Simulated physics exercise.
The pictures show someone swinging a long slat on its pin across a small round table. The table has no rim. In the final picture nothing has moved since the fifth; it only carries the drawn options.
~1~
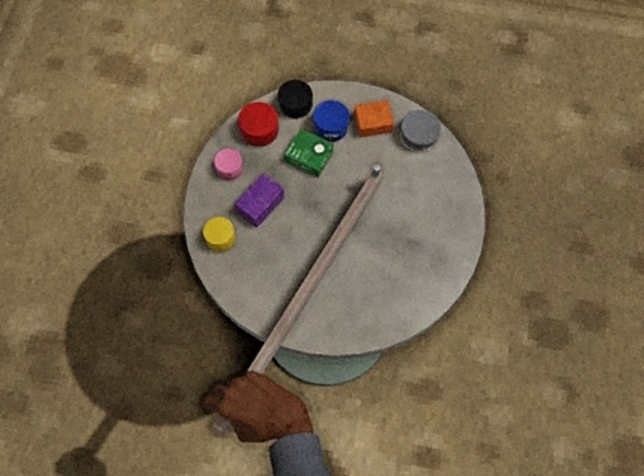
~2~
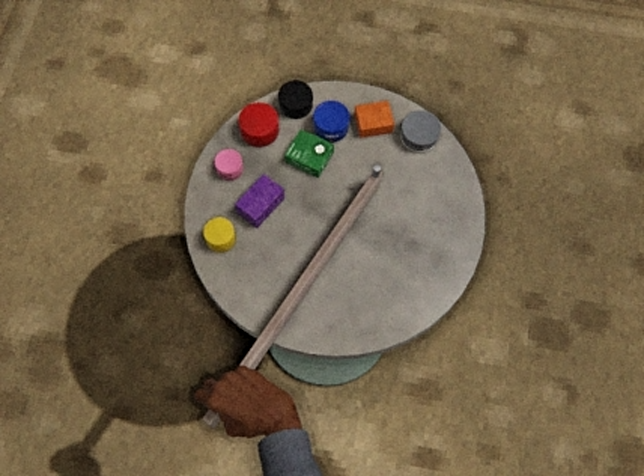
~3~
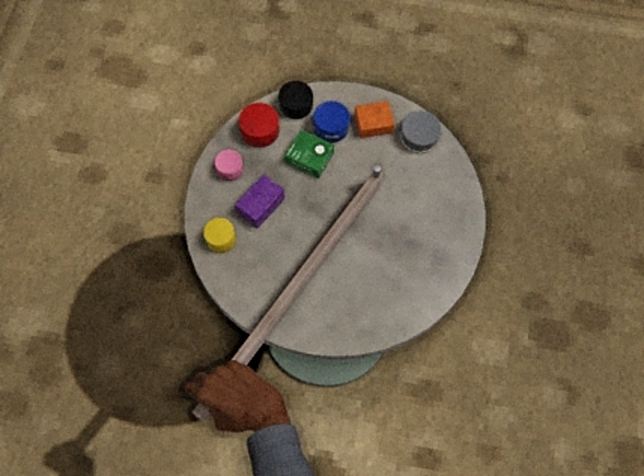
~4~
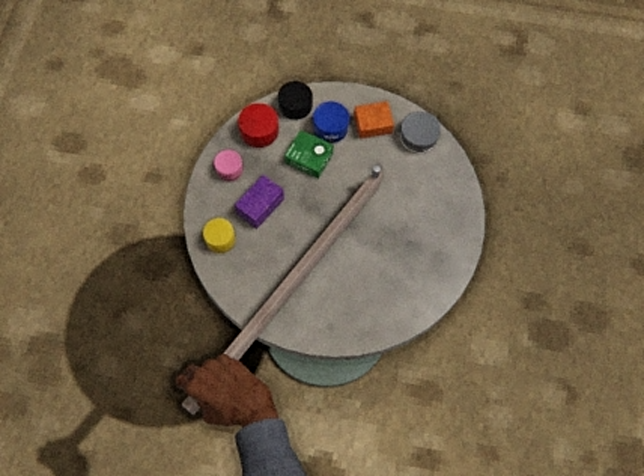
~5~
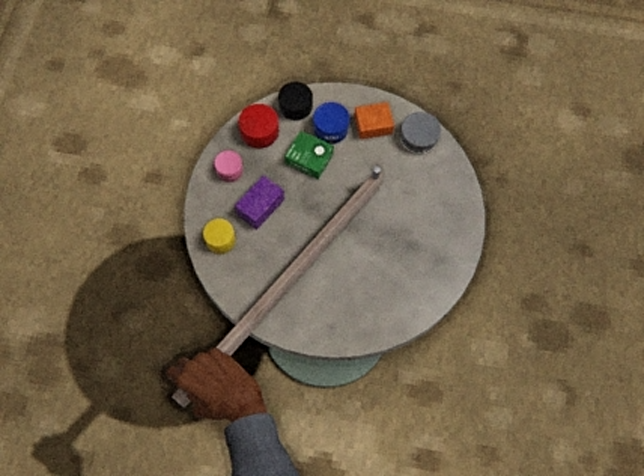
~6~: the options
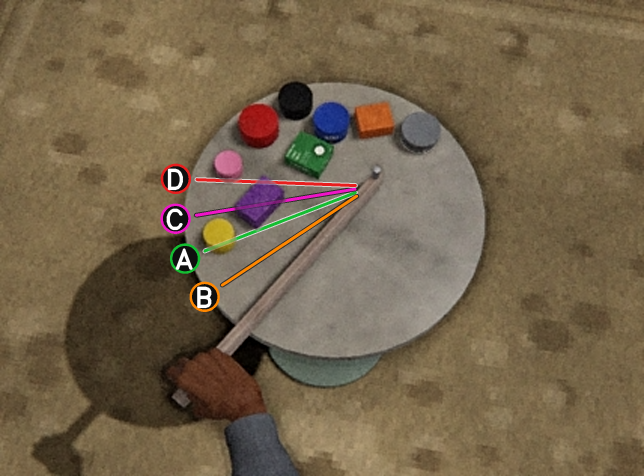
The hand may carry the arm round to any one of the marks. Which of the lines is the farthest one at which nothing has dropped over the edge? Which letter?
D is the last safe line.
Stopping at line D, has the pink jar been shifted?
By then, yes.
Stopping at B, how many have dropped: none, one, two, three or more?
The count is none.
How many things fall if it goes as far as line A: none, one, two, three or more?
By then, none.
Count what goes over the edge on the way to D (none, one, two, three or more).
The count is none.
On the marked copy, A at (281, 221); B at (292, 240); C at (276, 202); D at (277, 182).
With D. Early on, arm (292, 222); black pot (295, 101); grey tin (420, 133).
Further on, arm (280, 193); yellow tin (207, 198); purple block (258, 189).
At the end, arm (279, 172); yellow tin (200, 162); pink jar (227, 155); nothing has fallen.
As for the rest, A is safe but short; B is safe but short; C is safe but short.
